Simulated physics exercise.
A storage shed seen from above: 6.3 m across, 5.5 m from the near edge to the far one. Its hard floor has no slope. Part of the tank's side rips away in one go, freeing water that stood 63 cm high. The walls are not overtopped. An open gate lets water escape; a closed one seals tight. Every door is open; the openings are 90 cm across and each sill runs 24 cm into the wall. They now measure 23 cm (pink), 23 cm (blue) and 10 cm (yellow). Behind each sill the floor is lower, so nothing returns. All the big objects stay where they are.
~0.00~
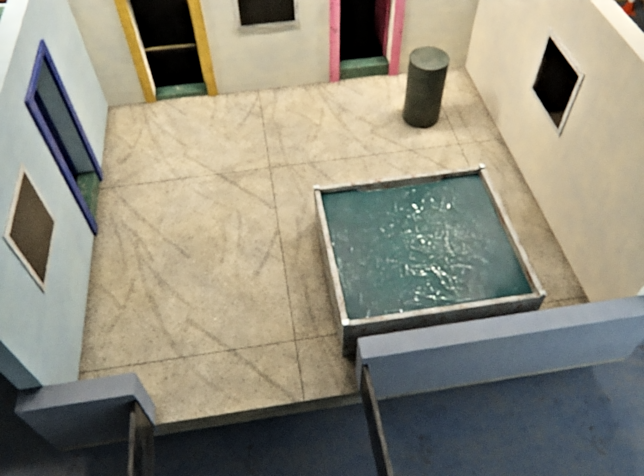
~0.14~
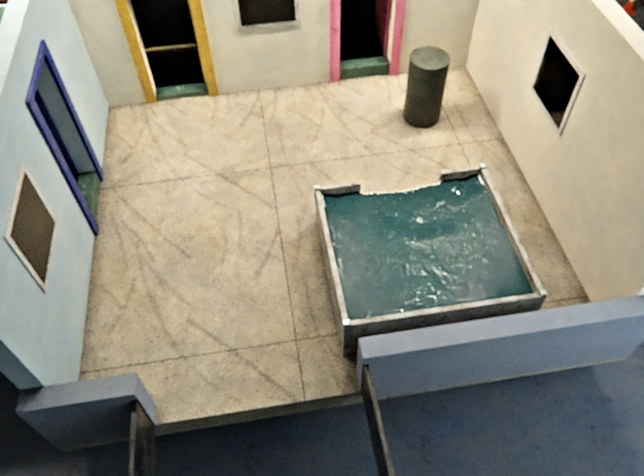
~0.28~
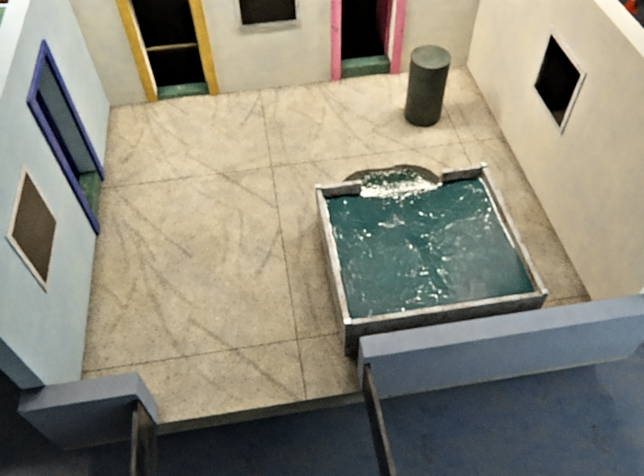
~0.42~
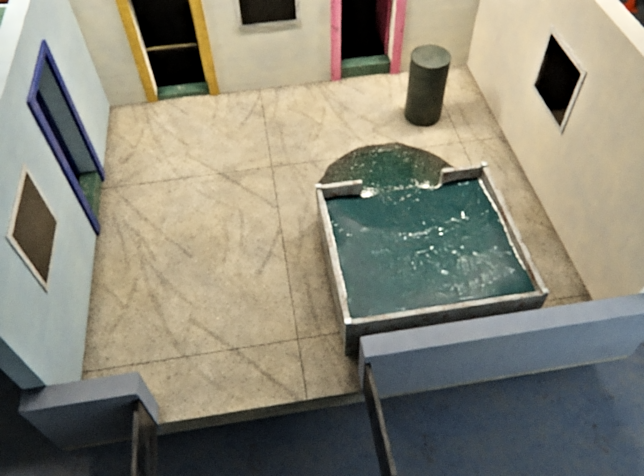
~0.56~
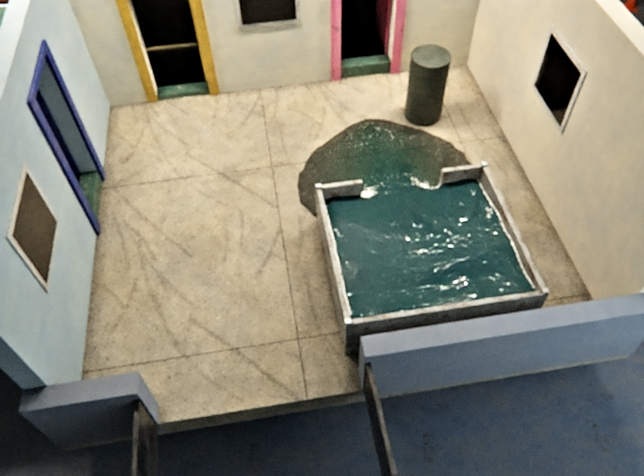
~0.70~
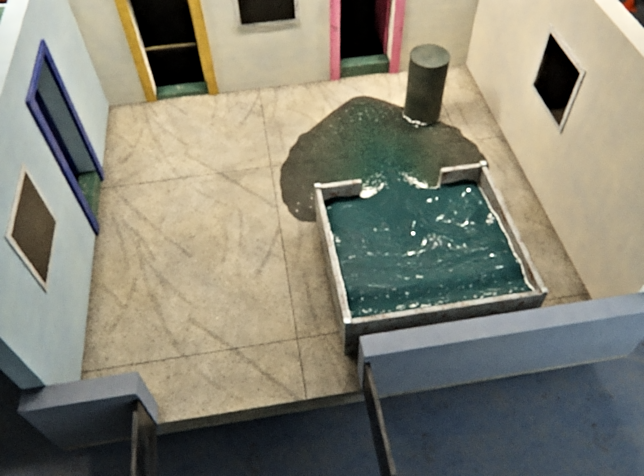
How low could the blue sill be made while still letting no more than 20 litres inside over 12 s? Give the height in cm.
It would have to be roughly 6.5 cm high.
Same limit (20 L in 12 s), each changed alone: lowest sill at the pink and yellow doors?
About 28 cm at pink and 8.0 cm at yellow.
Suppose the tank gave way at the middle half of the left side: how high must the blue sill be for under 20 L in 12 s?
Then roughly 11.5 cm.
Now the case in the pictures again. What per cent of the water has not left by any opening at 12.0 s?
Some 84 per cent remains.
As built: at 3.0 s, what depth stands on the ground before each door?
In cm: Pink 26, blue 0, yellow 11.
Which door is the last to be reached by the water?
Last comes the blue one.
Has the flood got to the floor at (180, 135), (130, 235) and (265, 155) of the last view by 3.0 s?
In turn: Wet, not reached, flooded.
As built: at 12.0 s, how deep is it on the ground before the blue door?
Some 6.5 cm.
After 1.4 s water covers 30 % of the floor, deepest (34 cm) near (387, 201); it has not reached the blue door.
After 3.0 s water covers 45 % of the floor, deepest (28 cm) near (350, 80); it has not reached the blue door.
After 12.0 s water covers 100 % of the floor, deepest (10 cm) near (553, 339); 6 cm at the blue door, 0 litres in over its 23 cm sill.
At the blue door as built, the water arrived by 3.5 s and peaked near 10 cm at 6.4 s.
Run again over the same 12 s with other heights there, 30 litres in over 5.5 cm, 9 litres over 7.5 cm. The limit of 20 litres is kept from about 6.5 cm up.
